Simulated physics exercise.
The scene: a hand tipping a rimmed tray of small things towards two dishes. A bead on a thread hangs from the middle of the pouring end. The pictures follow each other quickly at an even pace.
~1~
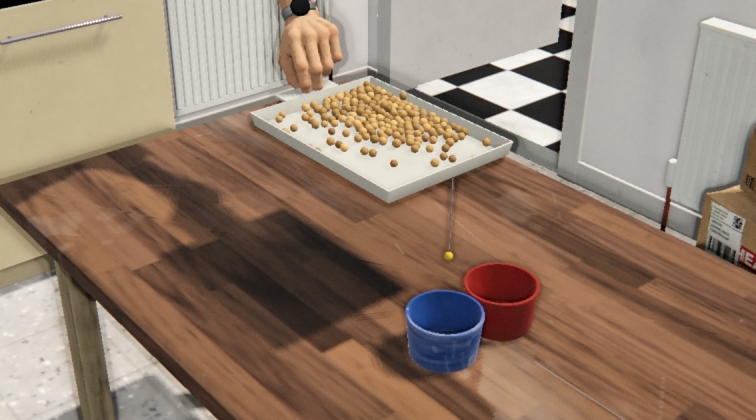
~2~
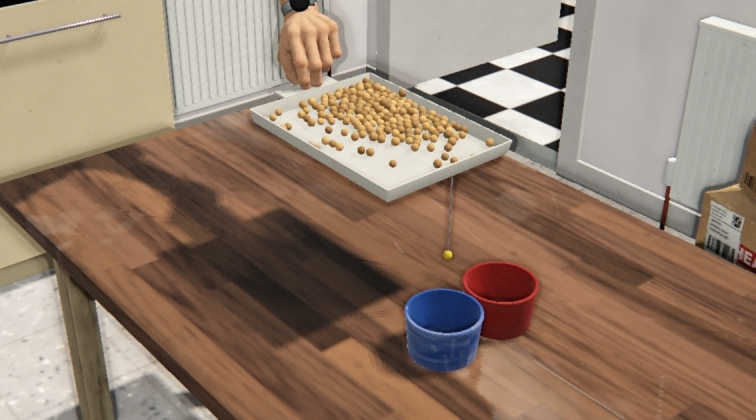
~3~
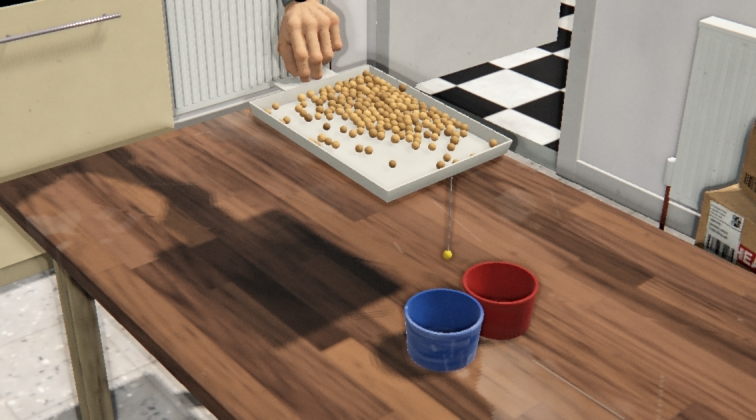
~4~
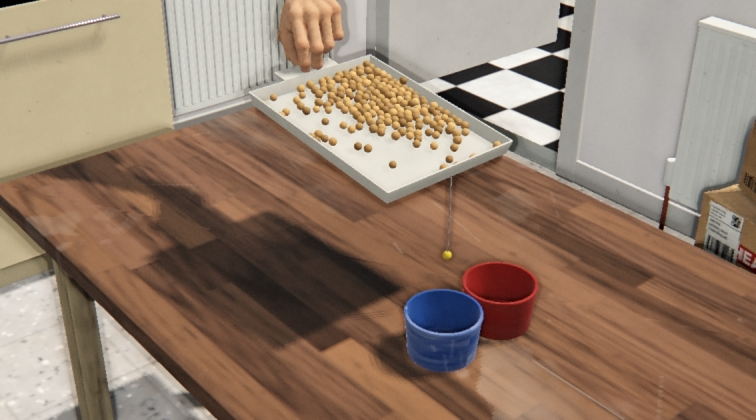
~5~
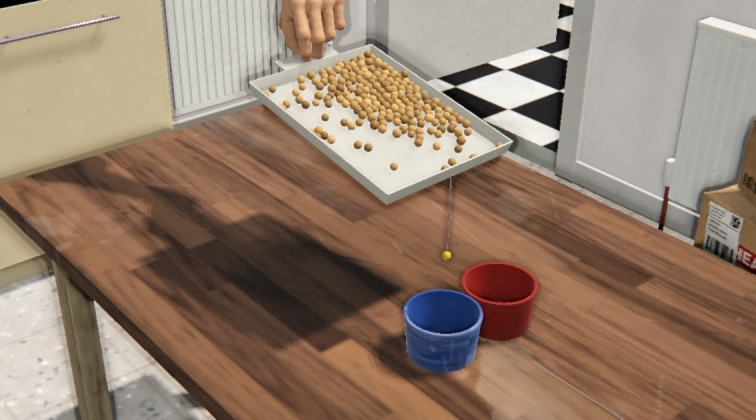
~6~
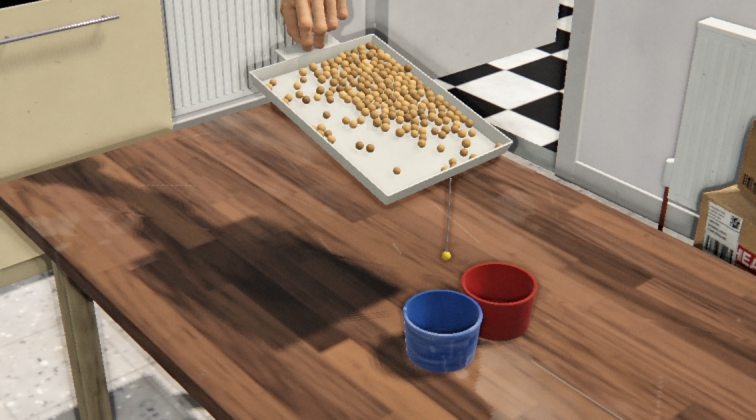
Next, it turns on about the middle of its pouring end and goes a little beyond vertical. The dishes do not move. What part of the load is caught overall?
In the dishes lies the larger part of it.
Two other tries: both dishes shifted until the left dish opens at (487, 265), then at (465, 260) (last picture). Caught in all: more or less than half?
The first try: Below a half. The second: The smaller part.
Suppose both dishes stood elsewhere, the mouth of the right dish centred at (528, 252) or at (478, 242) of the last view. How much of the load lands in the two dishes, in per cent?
About 40 and 0 per cent.
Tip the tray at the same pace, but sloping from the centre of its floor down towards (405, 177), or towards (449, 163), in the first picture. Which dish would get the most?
In turn: The left dish; the right-hand dish.
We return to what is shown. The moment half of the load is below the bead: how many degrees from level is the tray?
Around 85° of tilt.
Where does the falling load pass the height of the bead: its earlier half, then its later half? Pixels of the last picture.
Around (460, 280) and then (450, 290).
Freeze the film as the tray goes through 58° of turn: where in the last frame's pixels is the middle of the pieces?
Roughly at (441, 162).
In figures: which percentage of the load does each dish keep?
For the left dish some 40 %, for the right dish some 30 %.
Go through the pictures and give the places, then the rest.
The first frame shows corners of the pouring end at (389, 189) and (508, 141), level; middle of the load at (386, 116), round wooden beads; left dish at (471, 346); right dish at (527, 315); bead on its thread at (449, 256).
The second frame shows corners of the pouring end at (388, 188) and (508, 140), level; middle of the load at (385, 113), a small part on the move.
The third frame shows corners of the pouring end at (388, 188) and (508, 140), tipped barely, lowest at the left corner; middle of the load at (385, 108), about a quarter on the move.
The fourth frame shows corners of the pouring end at (388, 190) and (508, 140), tipped a little, lowest at the left corner; middle of the load at (386, 102), about a quarter on the move.
The fifth frame shows corners of the pouring end at (388, 191) and (508, 141), tipped a little, lowest at the left corner; middle of the load at (386, 97), about half on the move.
The sixth frame shows corners of the pouring end at (388, 193) and (509, 141), tipped a little, lowest at the left corner; middle of the load at (388, 93), most on the move; left dish at (468, 346); right dish at (524, 315).
Soon, tray tipped steeply; most on the tray; a small part in the left dish; a small part in the right dish; a small part outside both; a stray few in the air.
A while on, tray tipped right over; a small part on the tray; about a third in the left dish; about a quarter in the right dish; about a quarter outside both; a small part in the air.
Towards the end, tray tipped past a quarter turn; about a third in the left dish; about a third in the right dish; about a quarter outside both.
Finally, tray tipped past a quarter turn; about a third in the left dish; about a third in the right dish; about a quarter outside both.
